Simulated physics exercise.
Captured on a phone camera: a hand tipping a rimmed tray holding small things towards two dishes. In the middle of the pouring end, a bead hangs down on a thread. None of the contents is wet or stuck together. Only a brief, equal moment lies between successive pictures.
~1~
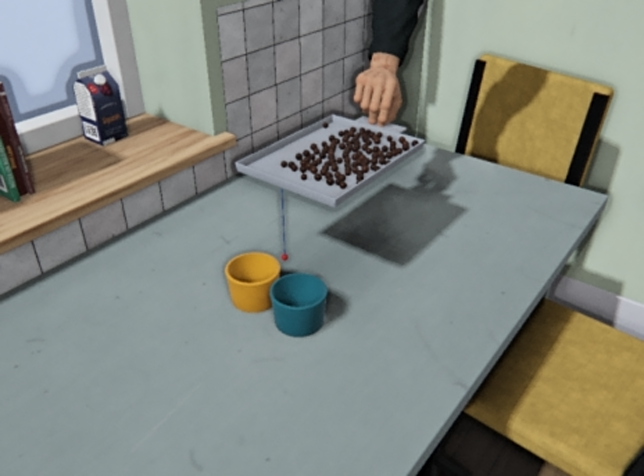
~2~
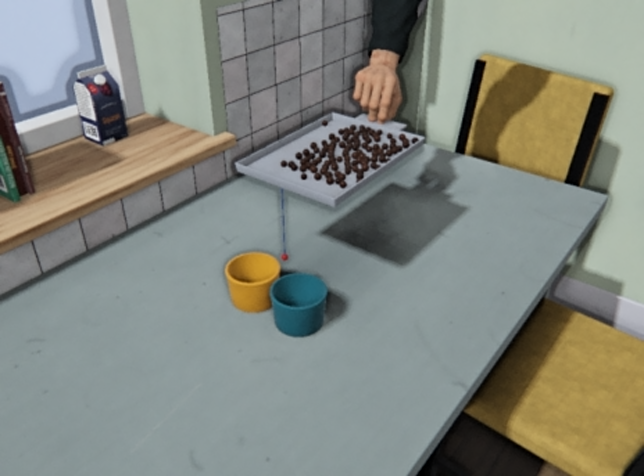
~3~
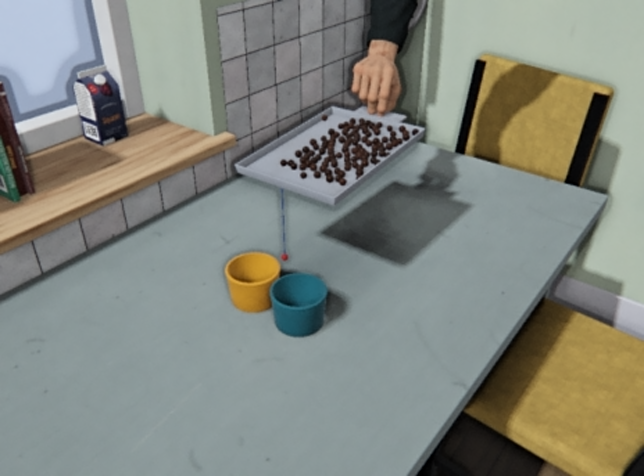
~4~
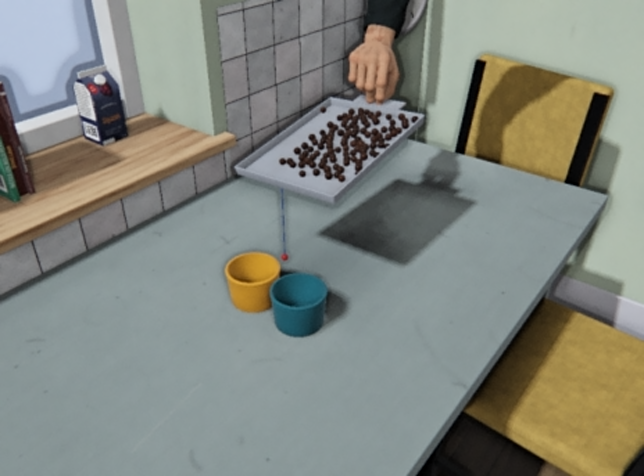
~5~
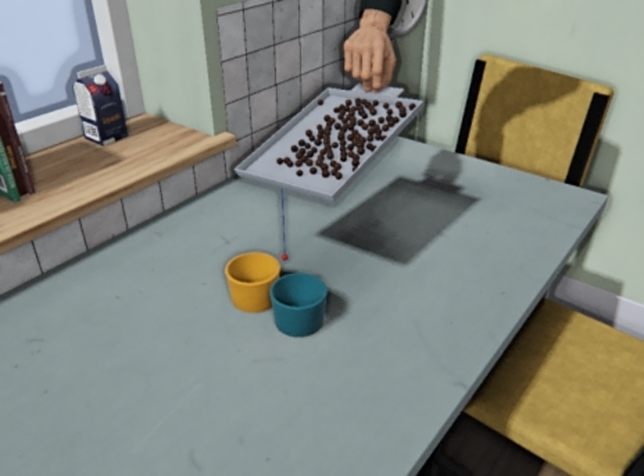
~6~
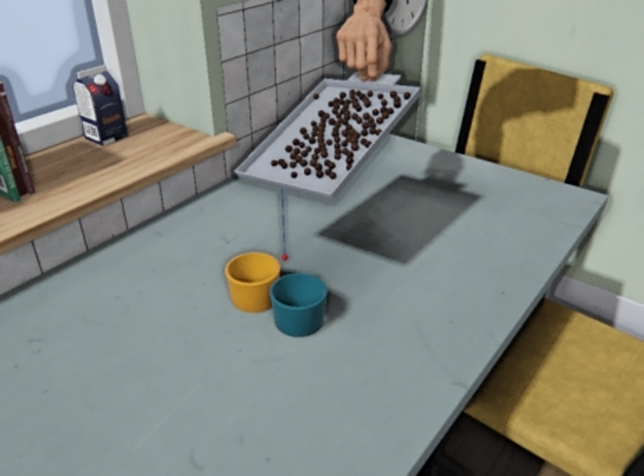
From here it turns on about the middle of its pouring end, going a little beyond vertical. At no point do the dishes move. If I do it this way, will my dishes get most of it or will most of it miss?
Most of it misses the dishes.
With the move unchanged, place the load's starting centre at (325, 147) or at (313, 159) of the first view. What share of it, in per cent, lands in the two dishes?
40 per cent for the first try, 40 per cent for the second.
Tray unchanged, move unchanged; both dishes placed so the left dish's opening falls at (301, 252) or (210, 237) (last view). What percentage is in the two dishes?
First 0 per cent, second 60 per cent.
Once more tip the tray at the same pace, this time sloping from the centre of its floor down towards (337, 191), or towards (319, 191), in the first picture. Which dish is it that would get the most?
Taking them in order: Right side, followed by right side.
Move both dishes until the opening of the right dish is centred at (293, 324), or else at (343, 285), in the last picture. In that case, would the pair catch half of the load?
In the first position shy of half, in the second shy of half.
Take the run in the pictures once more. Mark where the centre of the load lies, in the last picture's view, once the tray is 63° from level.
Near (257, 172).
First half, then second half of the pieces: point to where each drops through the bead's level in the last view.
First close to (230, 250), next close to (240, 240).
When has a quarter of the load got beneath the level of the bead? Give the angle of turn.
My estimate is some 75 degrees.
Soon, tray tipped steeply; about two thirds on the tray; a stray few in the left dish; a stray few outside both; about a quarter in the air.
A while on, tray tipped right over; about a quarter on the tray; a small part in the left dish; about half outside both; about a quarter in the air.
Towards the end, tray tipped past a quarter turn; about a quarter in the left dish; most outside both.
Finally, tray tipped past a quarter turn; none in the right dish; about a quarter in the left dish; most outside both.
